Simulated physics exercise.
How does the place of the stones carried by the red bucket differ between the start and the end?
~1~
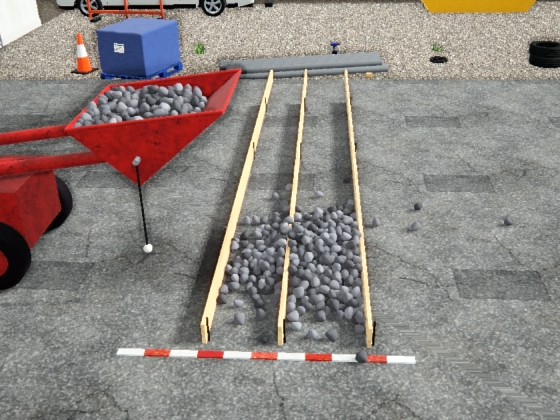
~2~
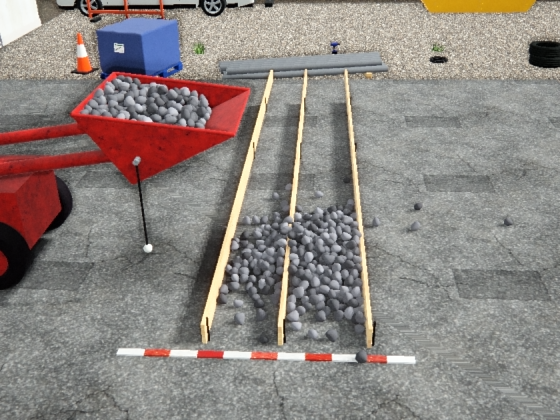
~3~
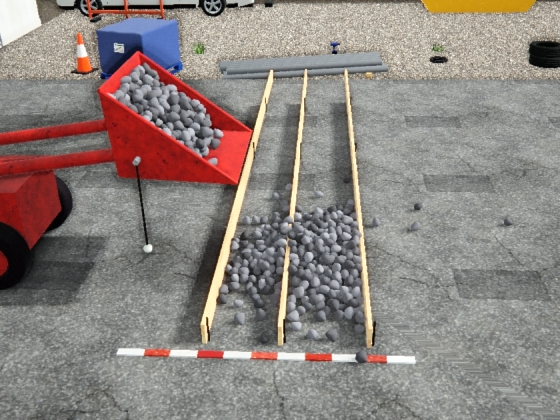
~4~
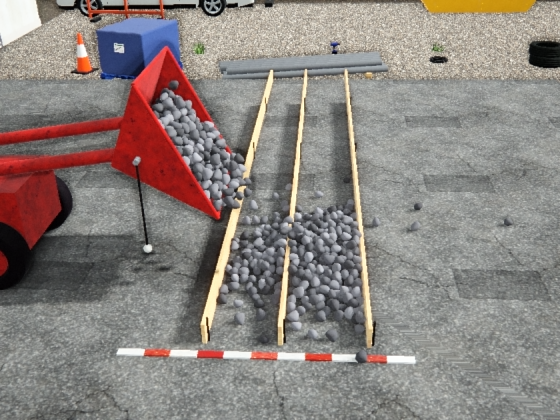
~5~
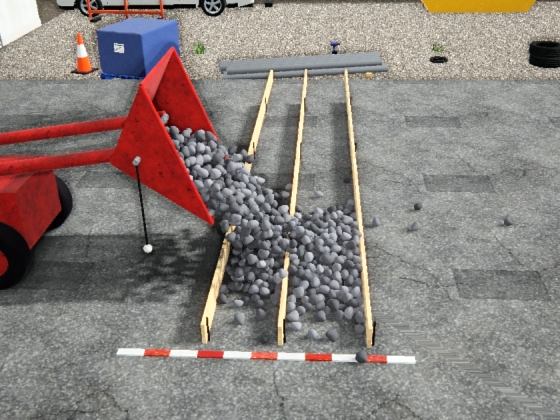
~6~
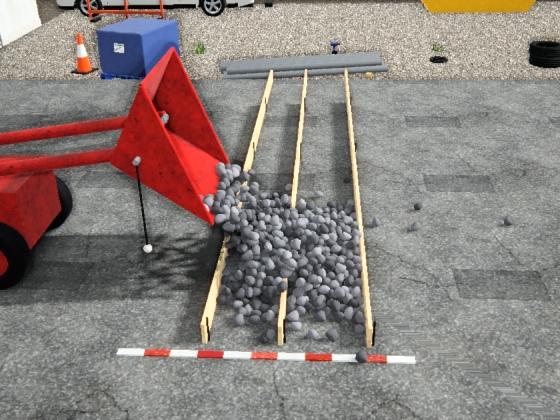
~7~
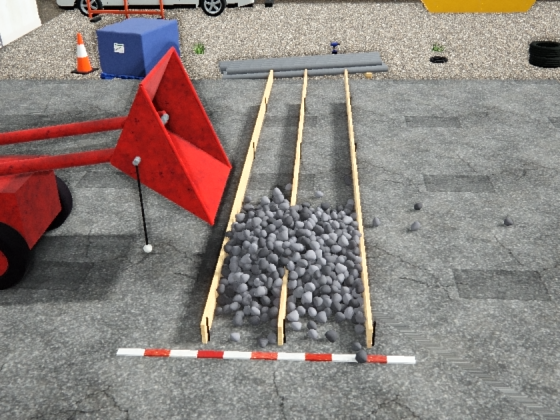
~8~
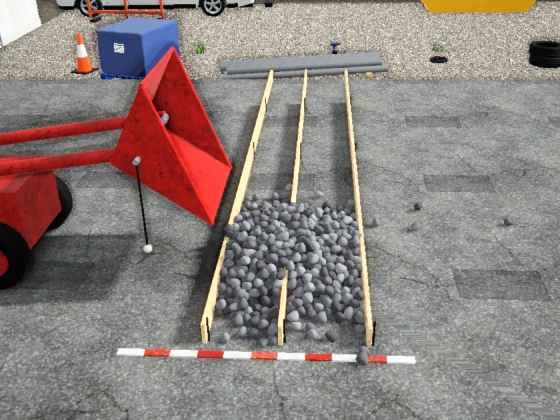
At the start they are piled inside the raised bucket on the left. By the end they lie lower and further right, on the ground between the wooden boards with the earlier stones.
